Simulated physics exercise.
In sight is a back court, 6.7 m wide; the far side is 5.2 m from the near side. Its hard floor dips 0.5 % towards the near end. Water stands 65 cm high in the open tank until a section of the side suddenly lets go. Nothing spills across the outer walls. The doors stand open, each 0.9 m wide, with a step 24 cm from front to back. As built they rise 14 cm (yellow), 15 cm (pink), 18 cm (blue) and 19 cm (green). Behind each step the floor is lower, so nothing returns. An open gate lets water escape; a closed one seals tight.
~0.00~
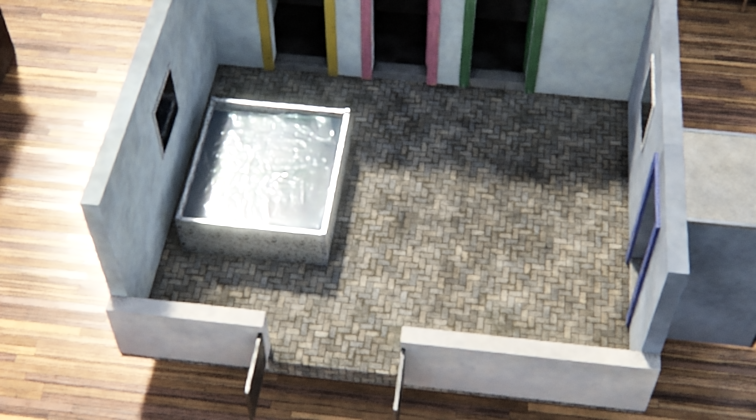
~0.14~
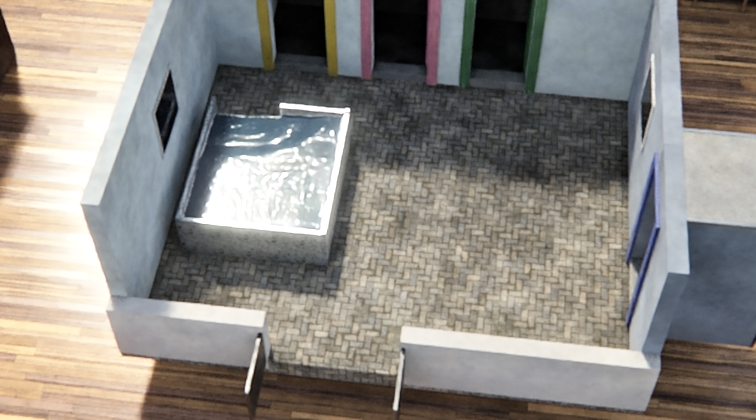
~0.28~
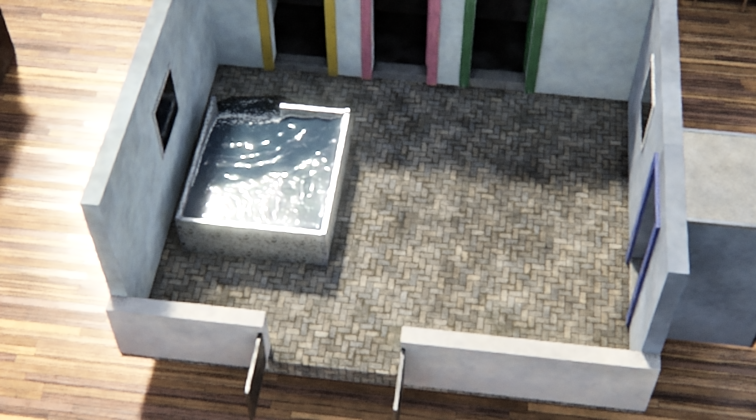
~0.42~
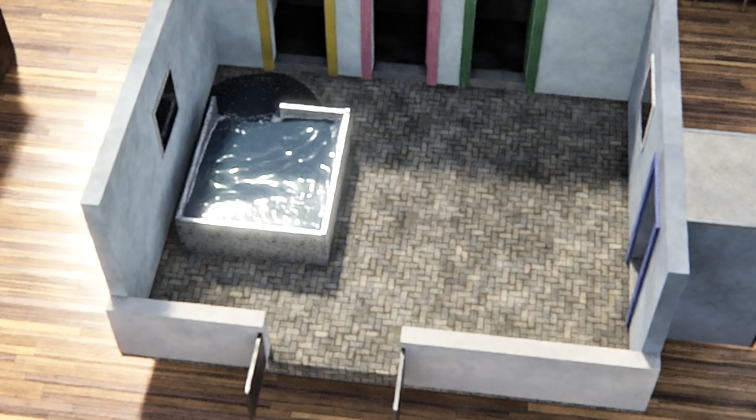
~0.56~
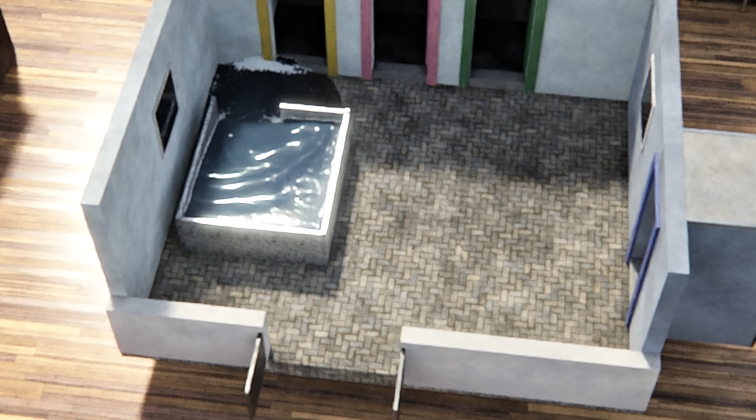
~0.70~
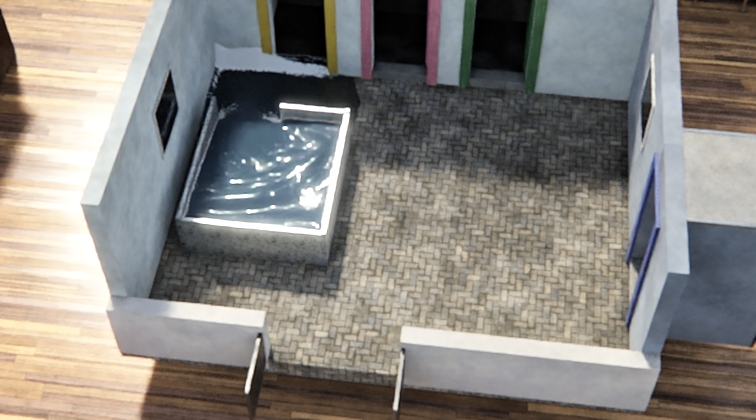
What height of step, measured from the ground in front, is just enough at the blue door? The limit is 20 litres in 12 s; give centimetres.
Close to 7.5 cm is just enough.
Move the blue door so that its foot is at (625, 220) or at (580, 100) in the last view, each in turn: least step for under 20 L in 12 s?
About 9.0 and 8.0 cm.
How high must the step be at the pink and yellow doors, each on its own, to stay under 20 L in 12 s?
Roughly 5.5 cm at pink and 35 cm at yellow.
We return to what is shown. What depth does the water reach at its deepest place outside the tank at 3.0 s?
Up to some 33 cm.
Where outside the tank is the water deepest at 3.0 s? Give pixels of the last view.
Near (219, 103).
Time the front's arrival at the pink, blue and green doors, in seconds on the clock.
Arrival: Pink 1.1 s, blue 4.0 s, green 1.8 s.
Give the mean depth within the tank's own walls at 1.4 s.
Some 47 cm.
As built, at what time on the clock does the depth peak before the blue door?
Near 10.5 s.
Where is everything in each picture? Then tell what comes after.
The first frame shows still water, 65 cm deep, in the open tank at (266, 166); the blue door at (642, 248) is dry.
In the second frame, the gap is on the far side, the front 0.3 m out at a hidden place; the back of the open tank holds 65 cm.
In the third frame, the gap is on the far side, the front 0.8 m out at (269, 100); the back of the open tank holds 65 cm.
In the fourth frame, the gap is on the far side, the front 1.3 m out at (260, 77); the back of the open tank holds 65 cm.
In the fifth frame, the front is at (277, 59), 1.6 m from the gap on the far side; 2.7 m2 of floor is wet, 65 cm left at the back.
In the sixth frame, the front is at (345, 77), 1.6 m from the gap on the far side; 2.9 m2 of floor is wet, 64 cm left at the back; the blue door at (642, 248), 6.2 m from the gap, is still 5.4 m from the nearest water.
After 1.4 s water covers 10 % of the floor, deepest (52 cm) near (218, 70); it has not reached the blue door.
After 3.0 s water covers 40 % of the floor, deepest (33 cm) near (219, 103); it has not reached the blue door.
After 12.0 s water covers 95 % of the floor, deepest (14 cm) near (140, 331); 10 cm at the blue door, 0 litres in over its 18 cm step.
At the blue door as built, the water arrived by 4.3 s and peaked near 13 cm at 10.4 s.
Run again over the same 12 s with other heights there, 30 litres in over 6.5 cm, 12 litres over 8.5 cm. The limit of 20 litres is kept from about 7.5 cm up.
